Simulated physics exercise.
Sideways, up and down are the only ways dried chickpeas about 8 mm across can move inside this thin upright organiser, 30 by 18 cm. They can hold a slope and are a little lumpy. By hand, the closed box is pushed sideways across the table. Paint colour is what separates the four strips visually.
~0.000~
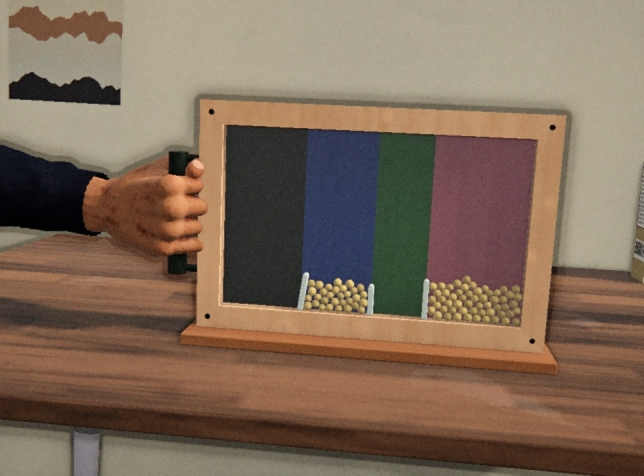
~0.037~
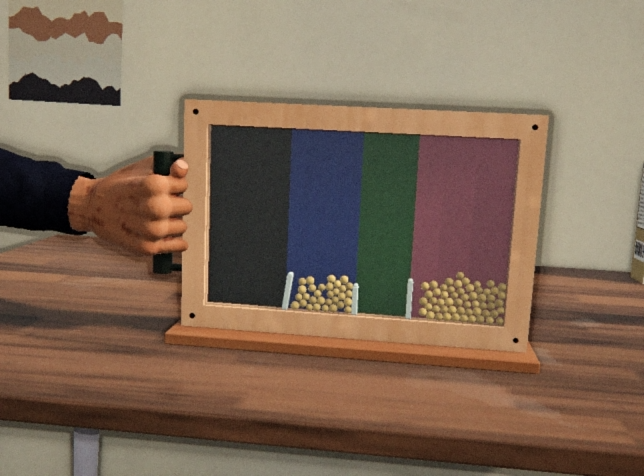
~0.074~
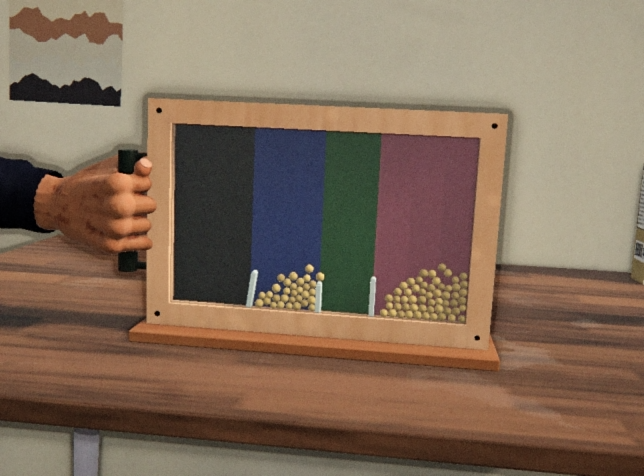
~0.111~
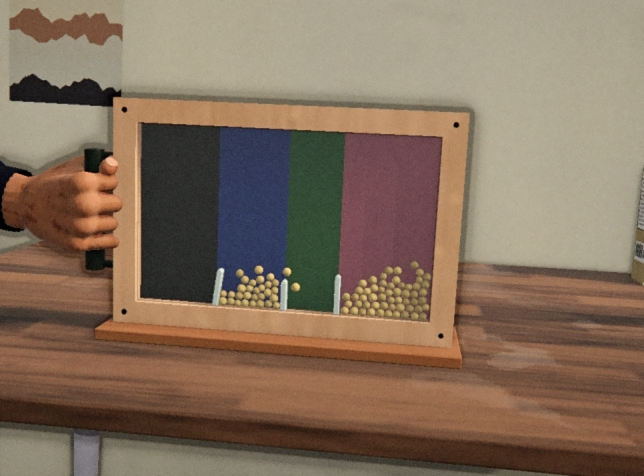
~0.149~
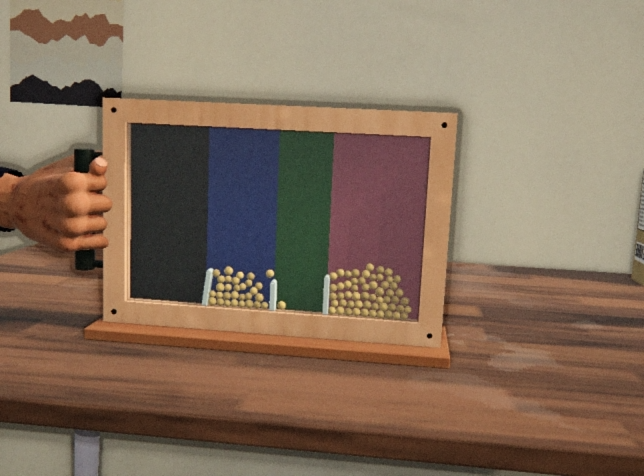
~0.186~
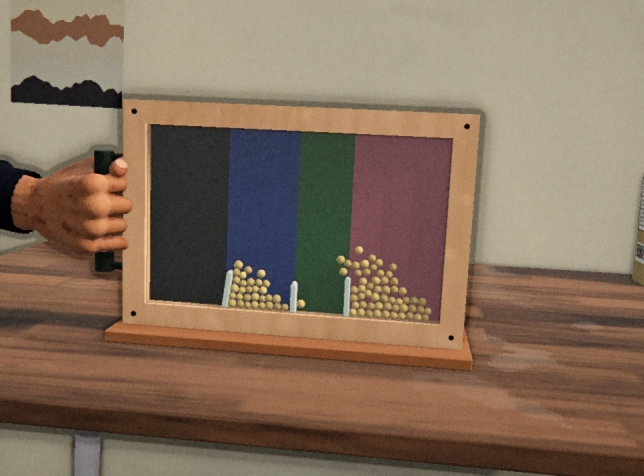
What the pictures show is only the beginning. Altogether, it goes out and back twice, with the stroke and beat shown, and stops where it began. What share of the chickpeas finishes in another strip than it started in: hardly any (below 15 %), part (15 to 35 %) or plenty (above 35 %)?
That comes out as a medium portion.
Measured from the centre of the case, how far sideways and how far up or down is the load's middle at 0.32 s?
Roughly 5 centimetres to the right and 7 centimetres below.
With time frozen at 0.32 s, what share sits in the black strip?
About 0 percent.
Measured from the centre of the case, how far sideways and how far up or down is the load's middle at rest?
Some 5 cm right and 8 cm below.
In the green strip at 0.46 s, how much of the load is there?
It works out at roughly 15 per cent.
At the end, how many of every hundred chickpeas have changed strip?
Close to 30 in a hundred.
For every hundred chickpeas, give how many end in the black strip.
Around 5 %.
After 0.32 s, it is 1 cm to the left; the chickpeas' middle is 5 cm right of and 7 cm below the centre; pink 50 %, blue 35 %, green 15 %; 15 % have changed strip.
After 0.46 s, it is 9 cm to the left; the chickpeas' middle is 3 cm right of and 7 cm below the centre; pink 50 %, blue 35 %, green 15 %; 20 % have changed strip.
After 0.57 s, it is at its start; the chickpeas' middle is 4 cm right of and 7 cm below the centre; pink 40 %, blue 30 %, green 25 %, black 5 %; 30 % have changed strip.
At rest by 1.2 s, it is at its start; pink 45 %, blue 30 %, green 25 %, black 5 %; 30 % have changed strip.
